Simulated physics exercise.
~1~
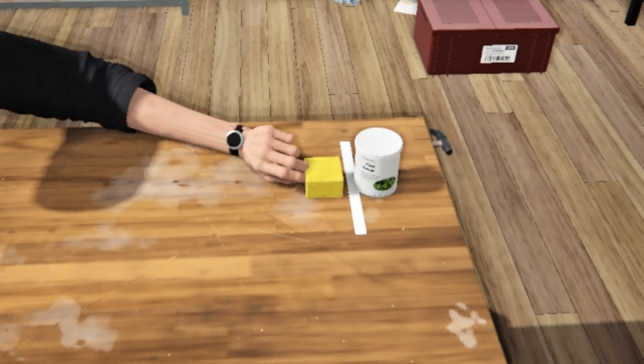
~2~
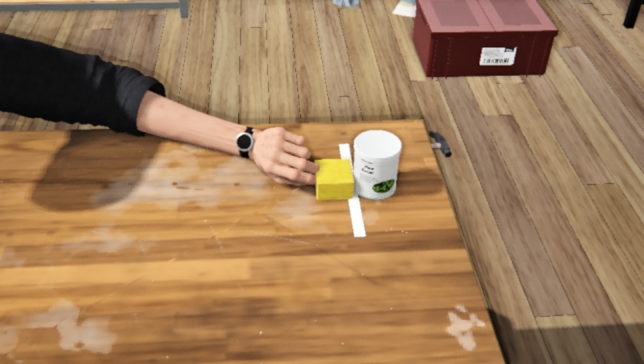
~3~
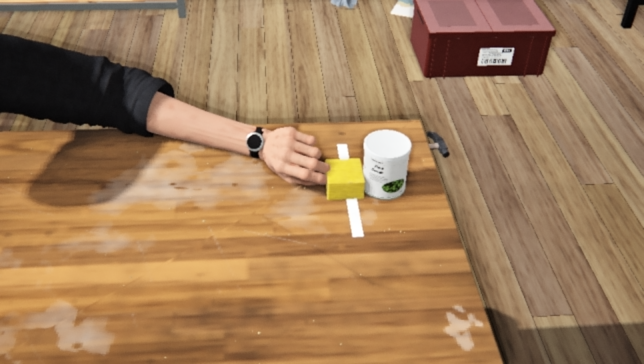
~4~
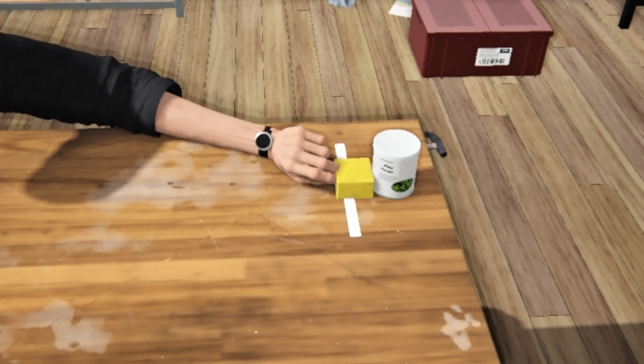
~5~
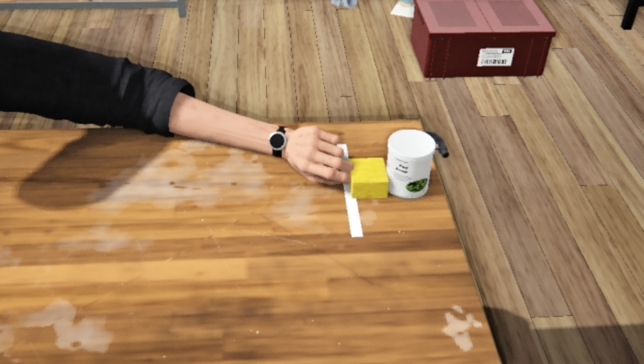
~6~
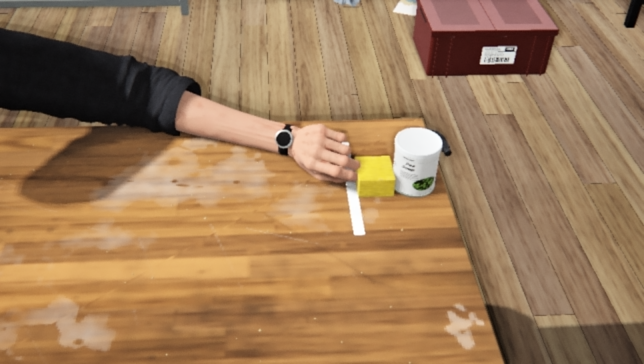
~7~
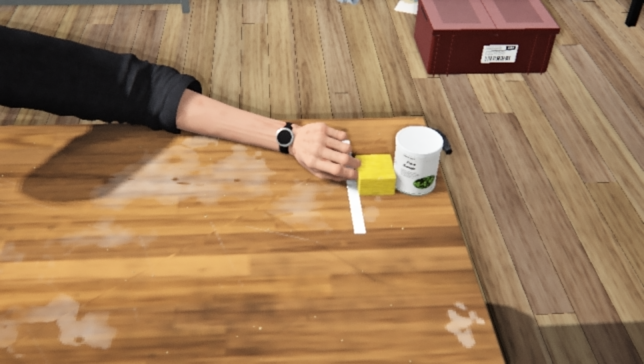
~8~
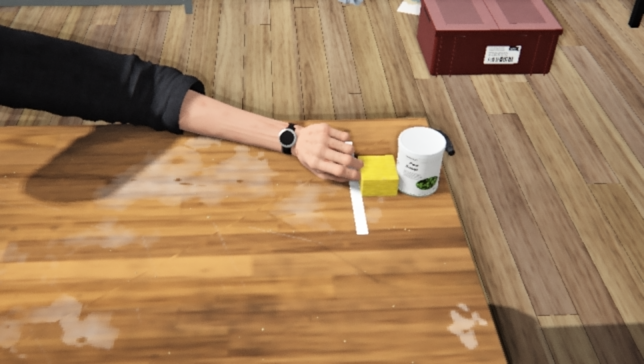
A hand in a dark sleeve, wearing a watch, pushes a yellow block rightward across a worn wooden table, seen from above through a slightly swaying camera. A white pot with a small green mark stands just right of a white tape strip near the table's right edge, and a dark red box sits on the plank floor beyond. The block slides over the tape, and the pot moves right ahead of it, shifting about its own width. Then the hand stops behind the block, and the pot remains standing on the table near the edge.
